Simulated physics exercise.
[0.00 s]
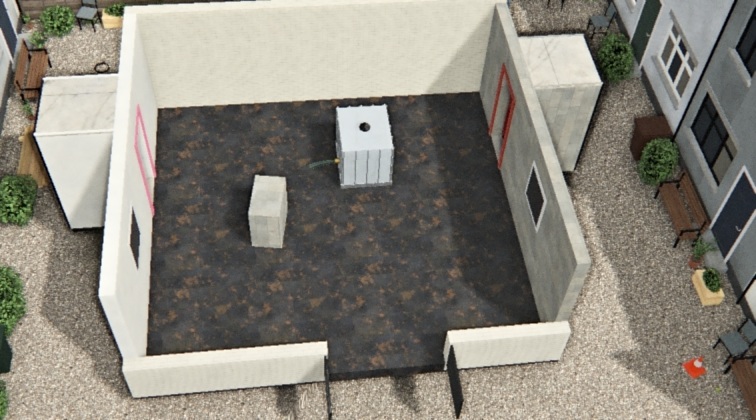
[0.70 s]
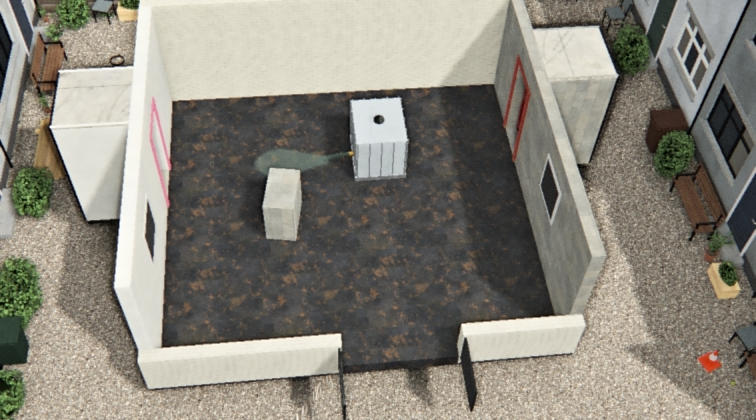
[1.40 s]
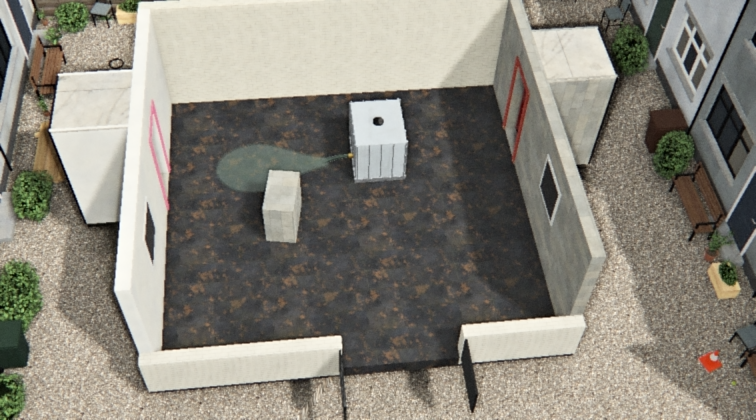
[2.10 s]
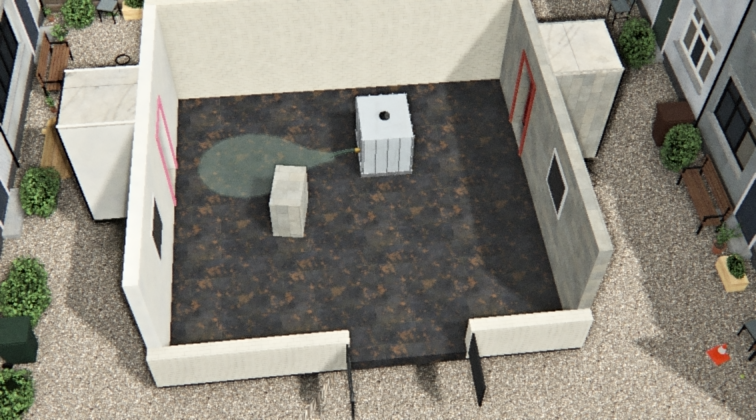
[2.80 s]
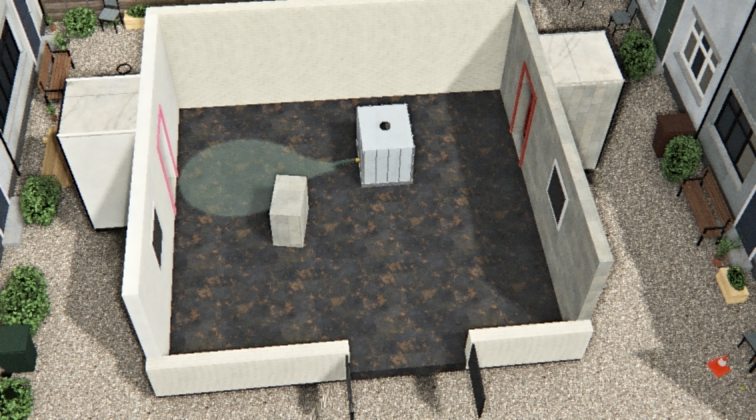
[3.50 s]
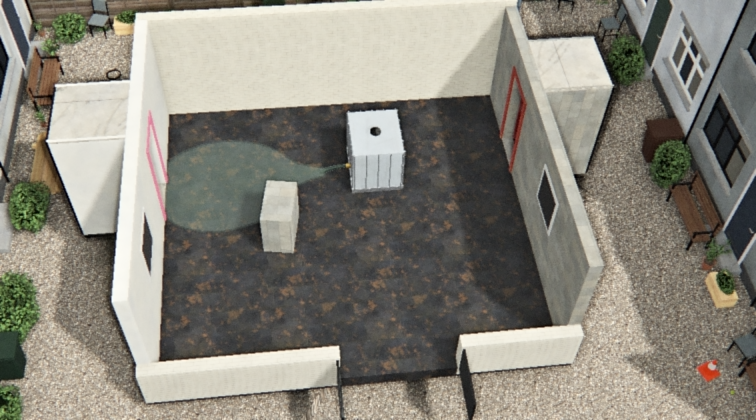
Walled yard with a dark floor, where water spurting left from a white tank spreads into a widening pool behind a pale block.
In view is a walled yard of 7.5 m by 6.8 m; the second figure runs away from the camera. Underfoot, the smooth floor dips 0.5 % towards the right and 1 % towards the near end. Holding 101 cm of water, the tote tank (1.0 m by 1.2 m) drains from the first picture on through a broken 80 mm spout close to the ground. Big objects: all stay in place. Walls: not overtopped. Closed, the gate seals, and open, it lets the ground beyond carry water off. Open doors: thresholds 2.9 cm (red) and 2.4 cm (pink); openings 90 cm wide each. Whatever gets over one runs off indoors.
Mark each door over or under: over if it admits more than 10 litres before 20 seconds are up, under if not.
Red door: Under, pink door: Under.
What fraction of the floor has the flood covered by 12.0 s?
Something like 35 percent is wet.
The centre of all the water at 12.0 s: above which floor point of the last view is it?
Close to (217, 217) in the last picture.
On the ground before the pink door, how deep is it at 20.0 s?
About 2.5 centimetres.
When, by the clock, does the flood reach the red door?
Red: Not within the 20 s.
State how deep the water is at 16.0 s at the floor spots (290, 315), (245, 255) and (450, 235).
Roughly 0.8 cm at the first, 1.0 cm at the second, 0.0 cm at the third.
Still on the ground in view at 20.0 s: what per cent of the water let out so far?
Roughly 98 percent of it is still there.
After 5.0 s water covers 15 % of the floor and is deepest (3 cm) near (318, 174); red door not reached, pink door 2.6 cm at the sill, 0 L in.
After 8.0 s water covers 20 % of the floor and is deepest (3 cm) near (318, 174); red door not reached, pink door 2.6 cm at the sill, 1 L in.
After 12.0 s water covers 35 % of the floor and is deepest (3 cm) near (318, 174); red door not reached, pink door 2.6 cm at the sill, 2 L in.
After 16.0 s water covers 40 % of the floor and is deepest (3 cm) near (318, 174); red door not reached, pink door 2.5 cm at the sill, 2 L in.
After 20.0 s water covers 45 % of the floor and is deepest (3 cm) near (318, 174); red door not reached, pink door 2.5 cm at the sill, 3 L in.
